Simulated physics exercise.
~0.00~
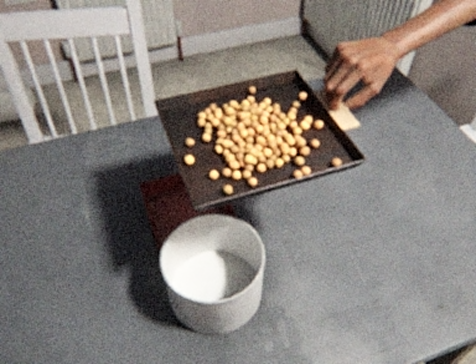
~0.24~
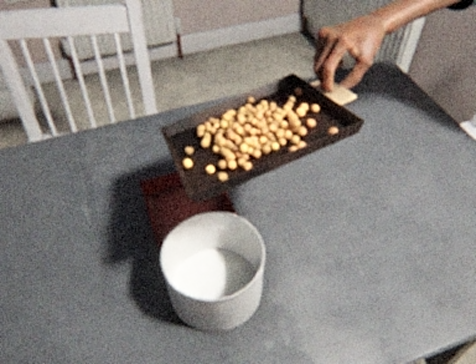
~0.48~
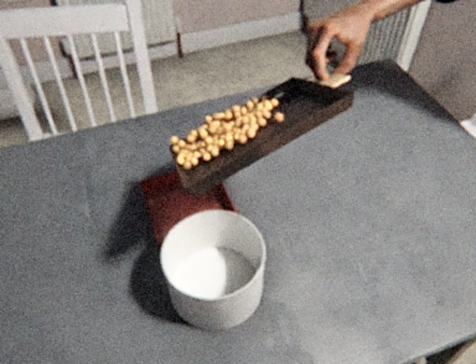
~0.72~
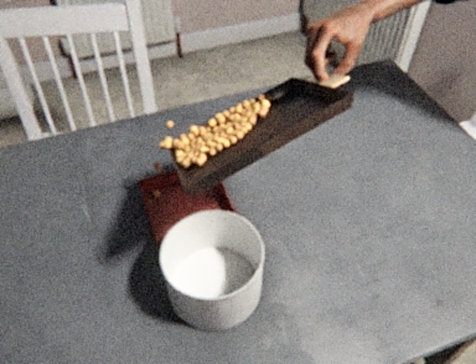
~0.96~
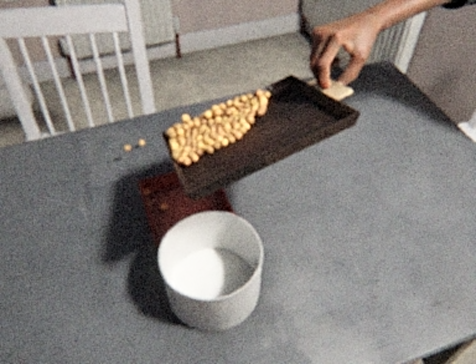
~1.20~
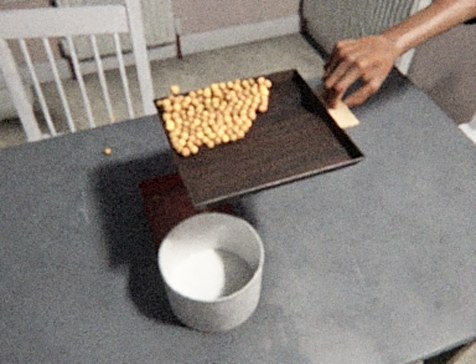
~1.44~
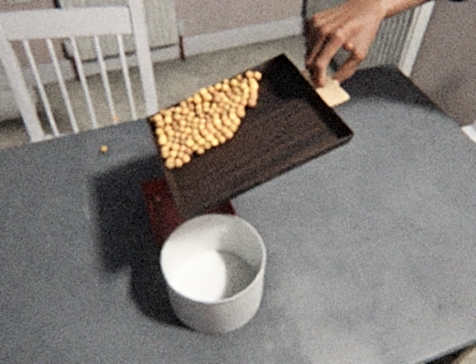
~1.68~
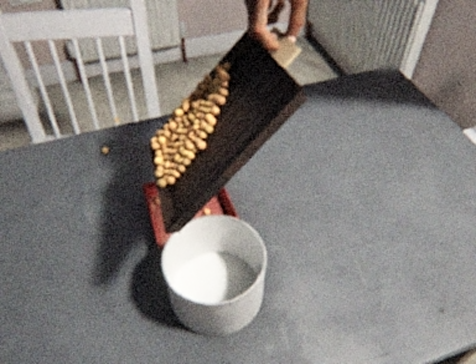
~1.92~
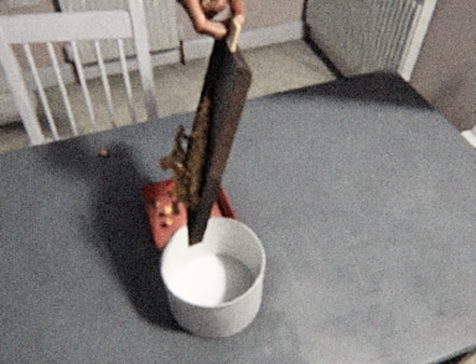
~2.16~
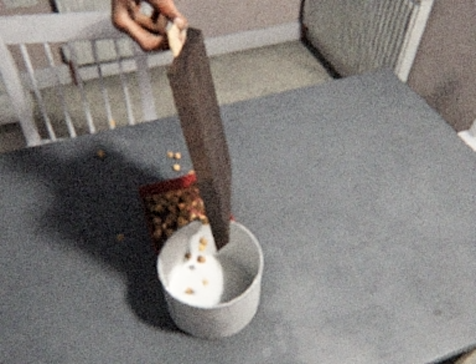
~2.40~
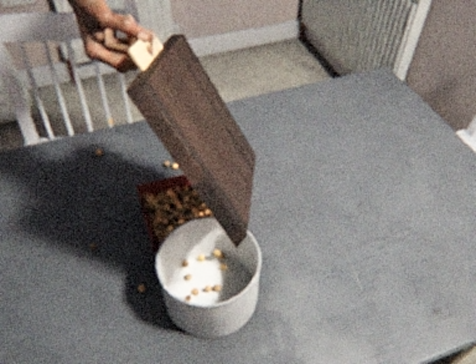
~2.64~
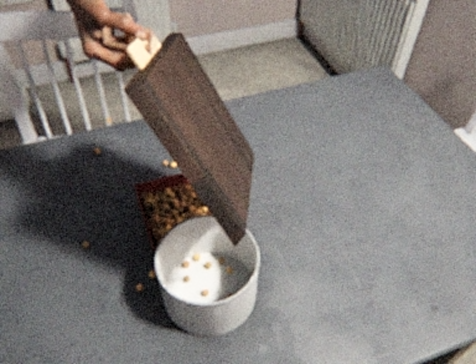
Hand tilting a dark tray of wooden beads, levelling it, then tipping them mostly into a red tin behind a white pot.
